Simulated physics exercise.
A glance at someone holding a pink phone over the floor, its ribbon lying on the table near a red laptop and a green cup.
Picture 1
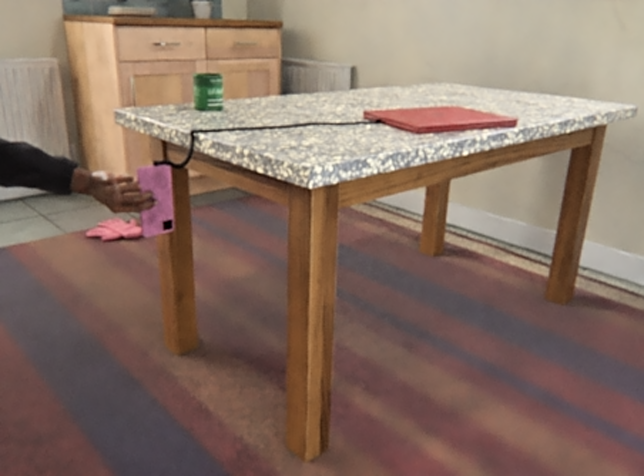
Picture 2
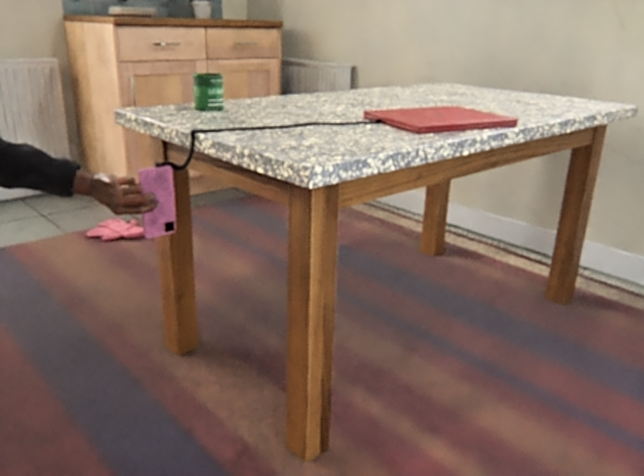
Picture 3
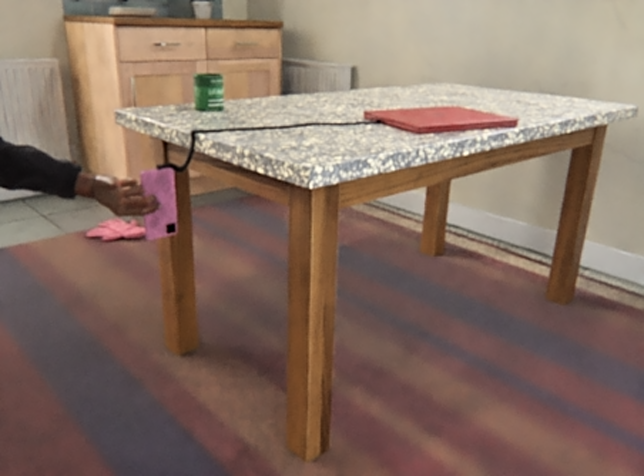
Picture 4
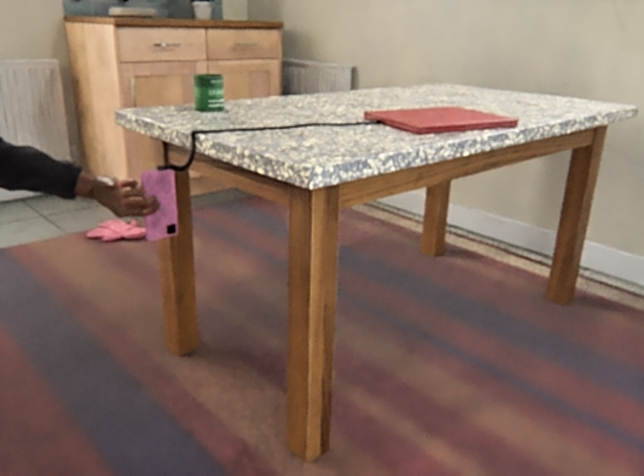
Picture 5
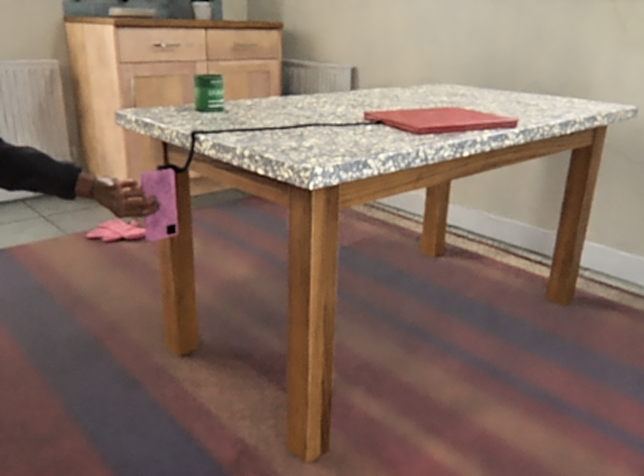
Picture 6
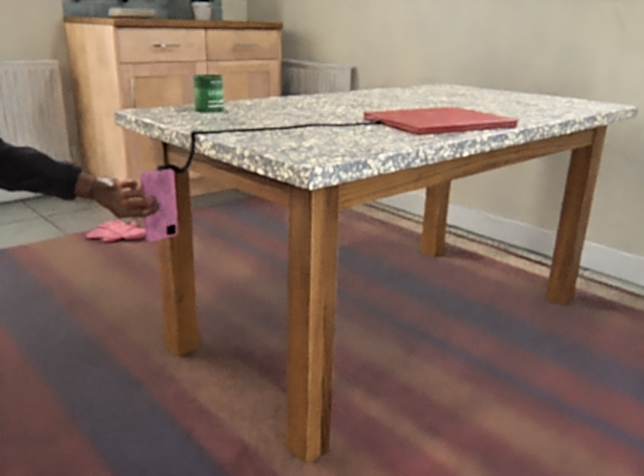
Beside a speckled table, a hand holds a pink phone almost still near a black ribbon.
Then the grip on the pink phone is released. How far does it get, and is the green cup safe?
The pink phone stays suspended; the green cup stays put.
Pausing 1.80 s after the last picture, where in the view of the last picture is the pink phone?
Somewhere around (232, 278), I reckon.
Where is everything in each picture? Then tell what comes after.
In the first frame, pink phone (156, 200); red laptop (440, 115); green cup (208, 74).
In the second frame, pink phone (158, 202).
In the third frame, pink phone (159, 204).
In the fourth frame, pink phone (160, 204); ribbon through (332, 124) (268, 128).
In the fifth frame, pink phone (160, 205); ribbon through (332, 125) (268, 129).
In the sixth frame, pink phone (160, 205); red laptop (440, 115); green cup (208, 76); ribbon tied to the laptop, with little slack.
Then, 0.94 s after the last picture, phone below the edge near (191, 274); laptop unmoved; cup unmoved.
Then, 1.80 s after the last picture, phone below the edge near (231, 278); laptop unmoved; cup unmoved.
At rest, phone below the edge near (267, 264); laptop unmoved; cup unmoved. The pink phone swings from the edge and the green cup stays on top.
